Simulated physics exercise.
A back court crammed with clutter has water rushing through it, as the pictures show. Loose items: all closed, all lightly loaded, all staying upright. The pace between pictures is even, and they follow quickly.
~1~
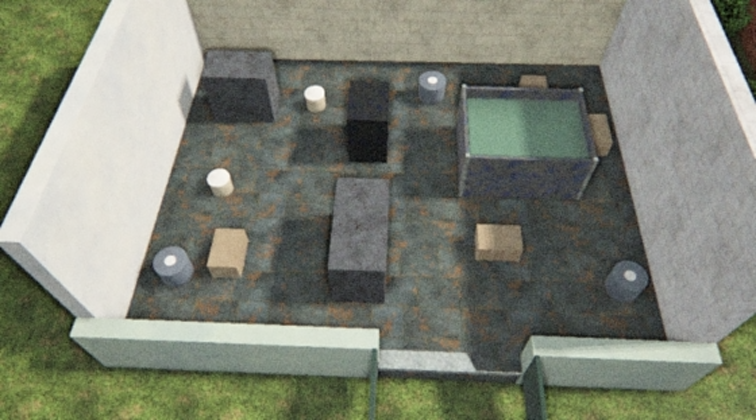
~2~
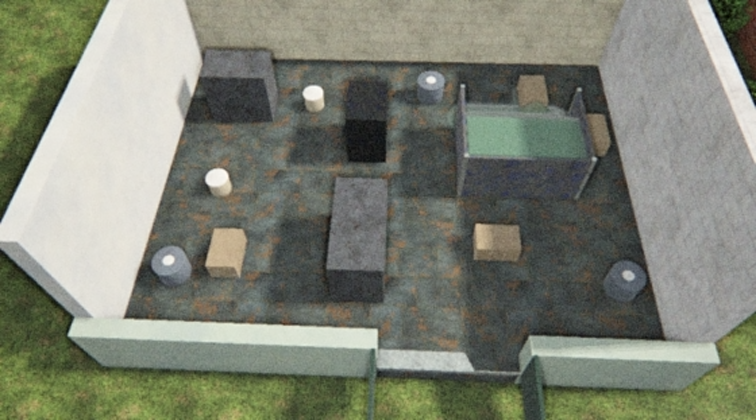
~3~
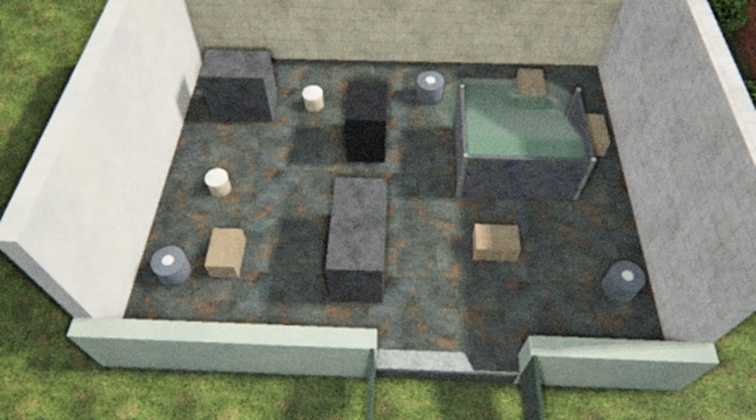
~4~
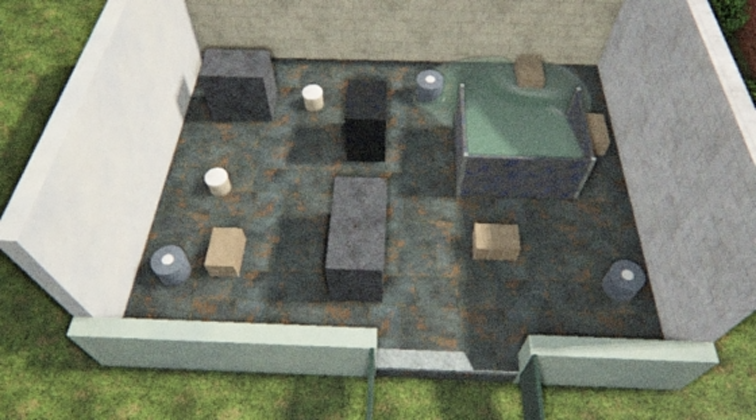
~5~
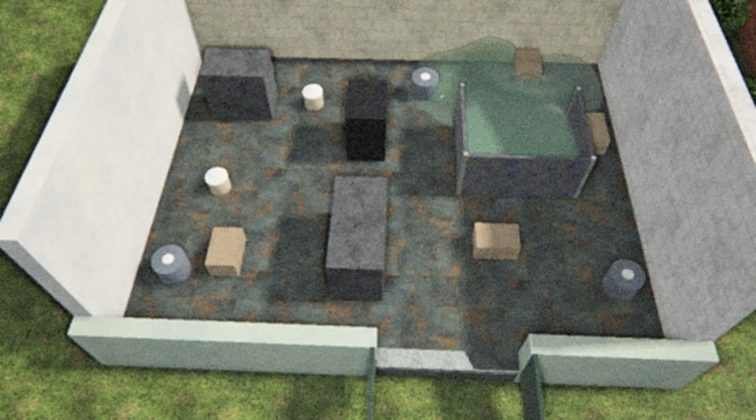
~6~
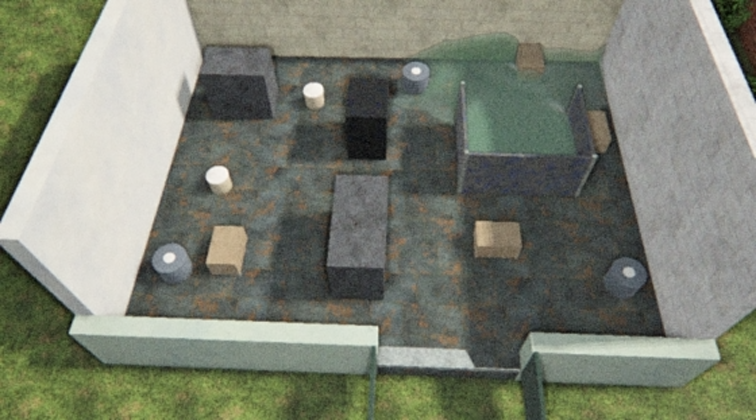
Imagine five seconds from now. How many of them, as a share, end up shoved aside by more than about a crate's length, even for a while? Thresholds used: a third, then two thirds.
Two thirds or higher.
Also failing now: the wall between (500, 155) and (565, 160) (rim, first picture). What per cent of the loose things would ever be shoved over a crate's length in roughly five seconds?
I make it 30 per cent.
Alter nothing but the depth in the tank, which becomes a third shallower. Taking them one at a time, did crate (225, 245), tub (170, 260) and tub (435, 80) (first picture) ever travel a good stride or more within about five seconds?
Taking them as listed - a shorter distance for the first, a shorter distance for the second, the full distance for the third.
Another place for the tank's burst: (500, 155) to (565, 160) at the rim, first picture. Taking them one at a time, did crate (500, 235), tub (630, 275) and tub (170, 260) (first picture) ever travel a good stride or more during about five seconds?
Taking them in order, displaced that much, displaced that much, less than that.
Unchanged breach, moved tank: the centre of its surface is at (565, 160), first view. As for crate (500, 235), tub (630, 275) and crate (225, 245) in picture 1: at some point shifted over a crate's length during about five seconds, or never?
The first: Did not travel far; the second: Did not travel far; the third: Did not travel far.
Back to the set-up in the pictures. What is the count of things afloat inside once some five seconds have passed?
The answer is 5.
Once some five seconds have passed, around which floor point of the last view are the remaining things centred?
Estimate: Close to (328, 284) px.
A moment on, 2 of 10 are well off their spots; 1 afloat.
Next, 5 of 10 are well off their spots; 3 afloat.
Later, 7 of 10 are well off their spots; 1 afloat.
In the end, 8 of 10 are well off their spots, and 8 have been at some point; 5 afloat.
